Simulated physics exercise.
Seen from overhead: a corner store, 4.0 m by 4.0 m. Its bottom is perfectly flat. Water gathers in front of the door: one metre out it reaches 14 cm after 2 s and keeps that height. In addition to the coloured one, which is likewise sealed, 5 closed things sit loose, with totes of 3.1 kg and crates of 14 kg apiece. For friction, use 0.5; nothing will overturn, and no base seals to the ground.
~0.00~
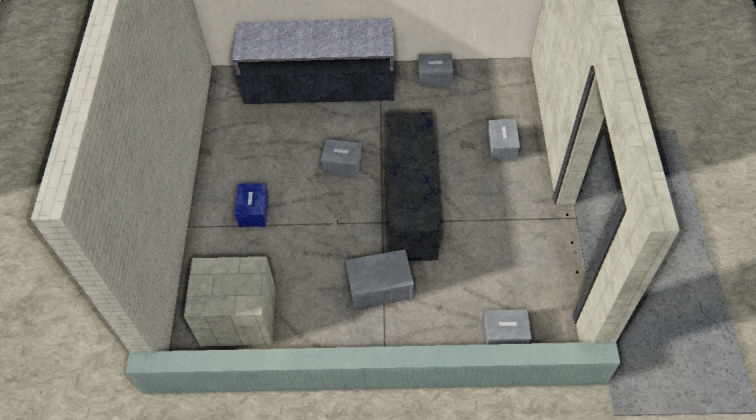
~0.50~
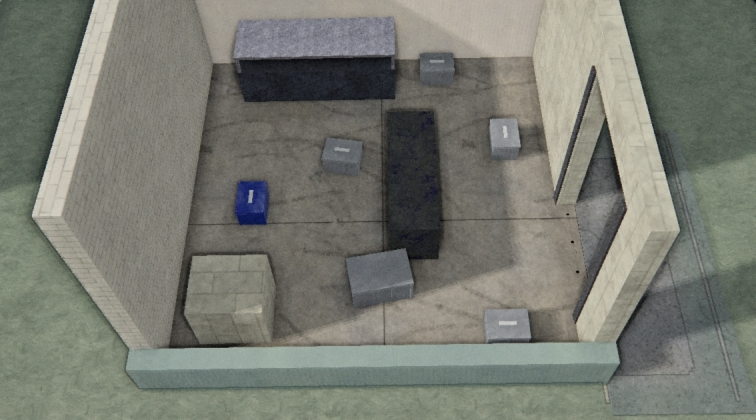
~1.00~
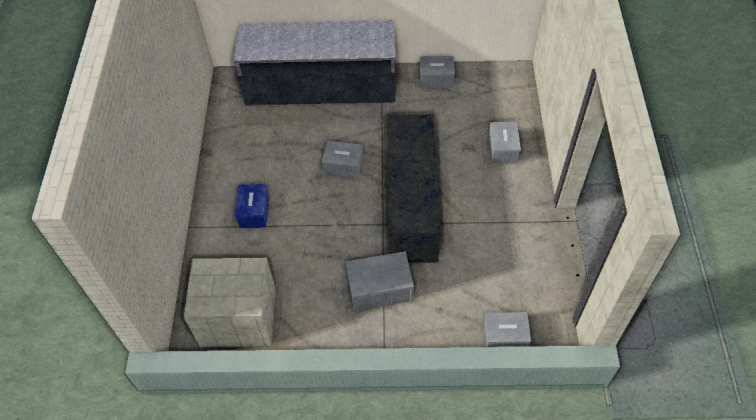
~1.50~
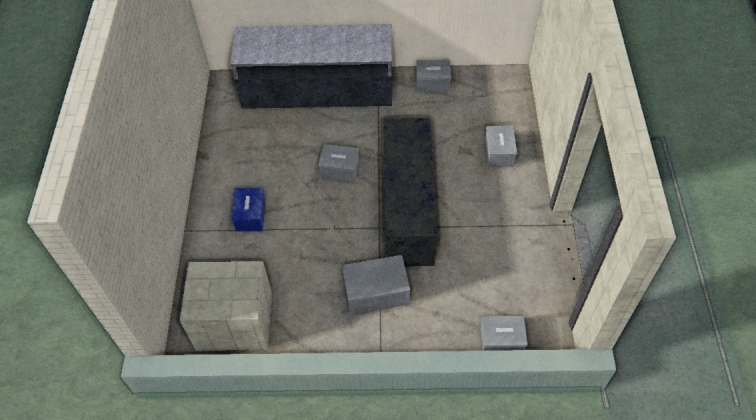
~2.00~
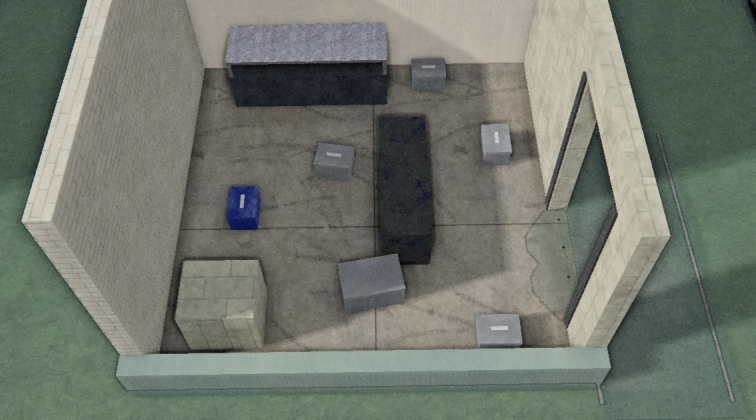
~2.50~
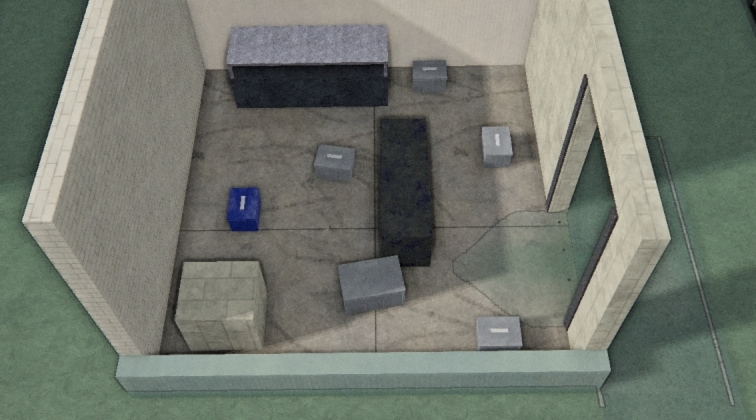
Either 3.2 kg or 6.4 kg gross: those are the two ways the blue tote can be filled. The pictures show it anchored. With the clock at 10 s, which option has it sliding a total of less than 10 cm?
Only the hefty one is fine.
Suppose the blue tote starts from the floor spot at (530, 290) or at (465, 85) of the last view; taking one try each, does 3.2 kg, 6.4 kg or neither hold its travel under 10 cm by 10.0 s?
Trial 1 - no option succeeds; trial 2 - no option succeeds.
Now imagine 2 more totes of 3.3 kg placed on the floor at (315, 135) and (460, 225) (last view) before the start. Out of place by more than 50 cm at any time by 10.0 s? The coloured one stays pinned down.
Order as asked: Stays within / goes beyond.
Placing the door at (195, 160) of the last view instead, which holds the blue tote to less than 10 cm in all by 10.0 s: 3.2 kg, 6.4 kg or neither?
So neither mass does it.
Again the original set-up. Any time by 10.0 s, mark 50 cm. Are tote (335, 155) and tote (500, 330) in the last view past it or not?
Respectively: Threshold not reached and threshold exceeded.
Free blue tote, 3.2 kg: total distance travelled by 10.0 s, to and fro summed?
Some 40 centimetres of travel in total.
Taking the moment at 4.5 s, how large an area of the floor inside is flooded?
Somewhere around 5.5 m2, roughly.
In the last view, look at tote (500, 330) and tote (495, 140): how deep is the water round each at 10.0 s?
Depths: Near 8 cm, then near 7 cm.
After 3.5 s the blue tote would be 0 cm from its start with 3.2 kg and 0 cm from its start with 6.4 kg; 0 cm of water round it then.
After 4.5 s the blue tote would be 0 cm from its start with 3.2 kg and 0 cm from its start with 6.4 kg; 0 cm of water round it then.
After 7.0 s the blue tote would be 0 cm from its start with 3.2 kg and 0 cm from its start with 6.4 kg; 2 cm of water round it then.
After 10.0 s the blue tote would be 43 cm from its start with 3.2 kg and 0 cm from its start with 6.4 kg; 3 cm of water round it then.
